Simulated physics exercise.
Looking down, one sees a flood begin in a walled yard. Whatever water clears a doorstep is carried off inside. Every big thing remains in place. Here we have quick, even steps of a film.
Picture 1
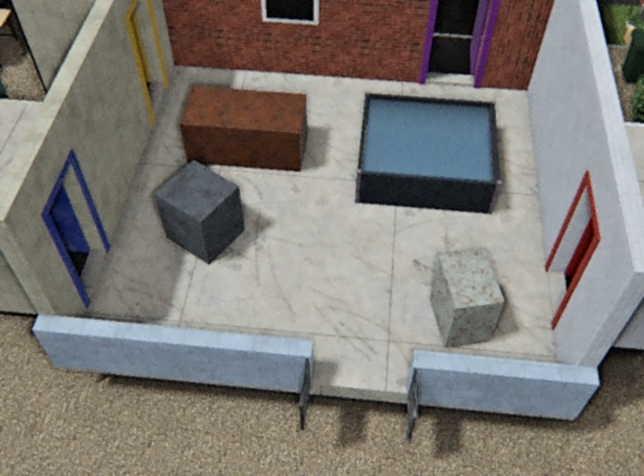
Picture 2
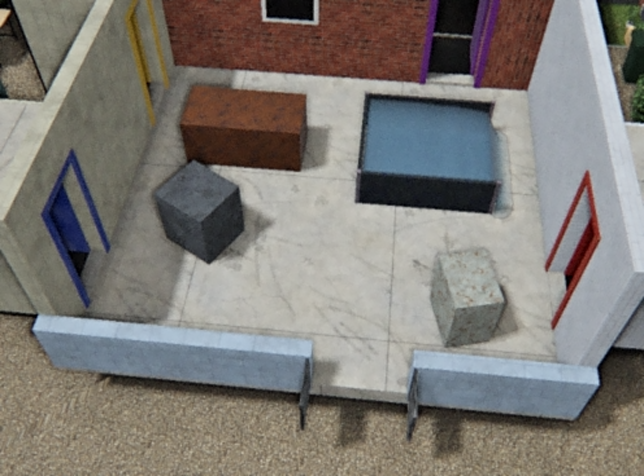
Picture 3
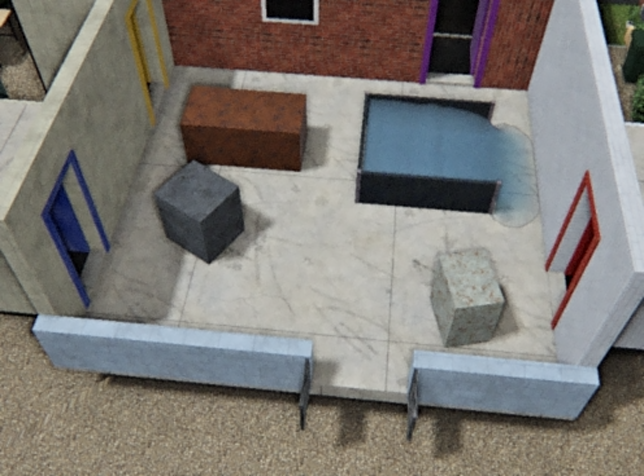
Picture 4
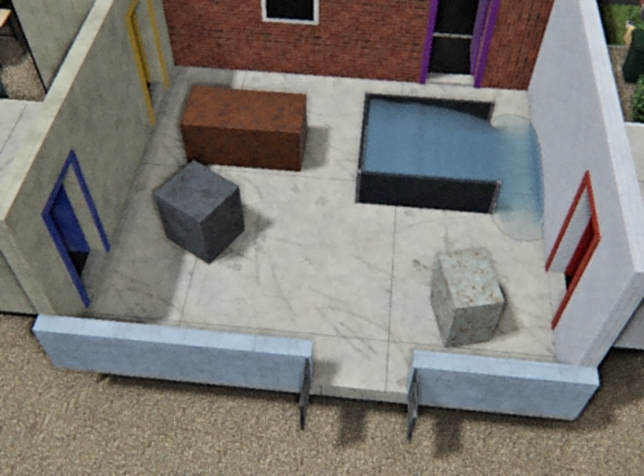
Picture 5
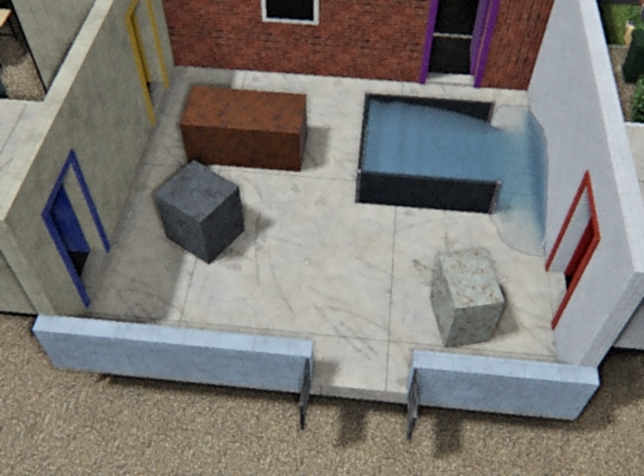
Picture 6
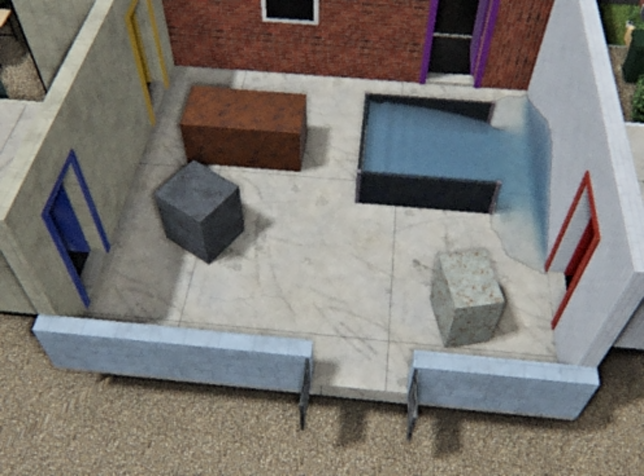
A dark tank of blue water opening on its right side, water pouring across the pale floor and spreading along the right wall.
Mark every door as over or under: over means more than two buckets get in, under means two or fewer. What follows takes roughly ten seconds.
Yellow door - under; blue door - over; red door - over; purple door - over.
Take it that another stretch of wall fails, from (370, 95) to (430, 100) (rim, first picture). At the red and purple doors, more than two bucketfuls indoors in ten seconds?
In that case the red one stays within bounds and the purple one breaks the limit.
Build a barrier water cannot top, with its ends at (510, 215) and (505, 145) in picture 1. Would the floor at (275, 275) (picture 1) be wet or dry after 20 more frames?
Spot check: Untouched.
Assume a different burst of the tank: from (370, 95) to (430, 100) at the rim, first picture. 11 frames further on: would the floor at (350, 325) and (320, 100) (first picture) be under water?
Going through them in order, the first ends up left dry and the second waterlogged.
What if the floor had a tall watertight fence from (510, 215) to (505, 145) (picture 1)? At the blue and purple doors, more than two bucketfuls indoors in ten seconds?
Blue falls short; purple falls short.
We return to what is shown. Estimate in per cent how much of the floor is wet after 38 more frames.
It should be close to 90 %.
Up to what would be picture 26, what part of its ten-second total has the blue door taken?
Some 0 per cent.
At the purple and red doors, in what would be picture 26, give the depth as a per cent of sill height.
I reckon it's around 150 and then 160 per cent.
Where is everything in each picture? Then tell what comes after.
In the first picture, the tank at (428, 140) is whole and still.
In the second picture, water pours out at (489, 161) and has run to a hidden place.
In the third picture, the front is at (507, 127), out from the gap at (488, 163).
In the fourth picture, the front is at (539, 234), out from the gap at (488, 164).
In the fifth picture, water pours out at (488, 164) and has run to (529, 111).
In the sixth picture, the front is at (527, 98), out from the gap at (488, 165).
A moment on, water covers 15 % of the floor; the yellow door not reached, the blue door not reached, the red door wet at the sill, nothing in, the purple door wet at the sill, nothing in.
Next, water covers 25 % of the floor; the yellow door not reached, the blue door not reached, the red door under two buckets in, the purple door under two buckets in.
Then, water covers 55 % of the floor; the yellow door not reached, the blue door not reached, the red door under two buckets in, the purple door over two buckets in.
Later, water covers 90 % of the floor; the yellow door wet at the sill, nothing in, the blue door under two buckets in, the red door over two buckets in, the purple door over two buckets in.
In the end, water covers 95 % of the floor; the yellow door under two buckets in, the blue door over two buckets in, the red door far over two buckets in, the purple door over two buckets in.
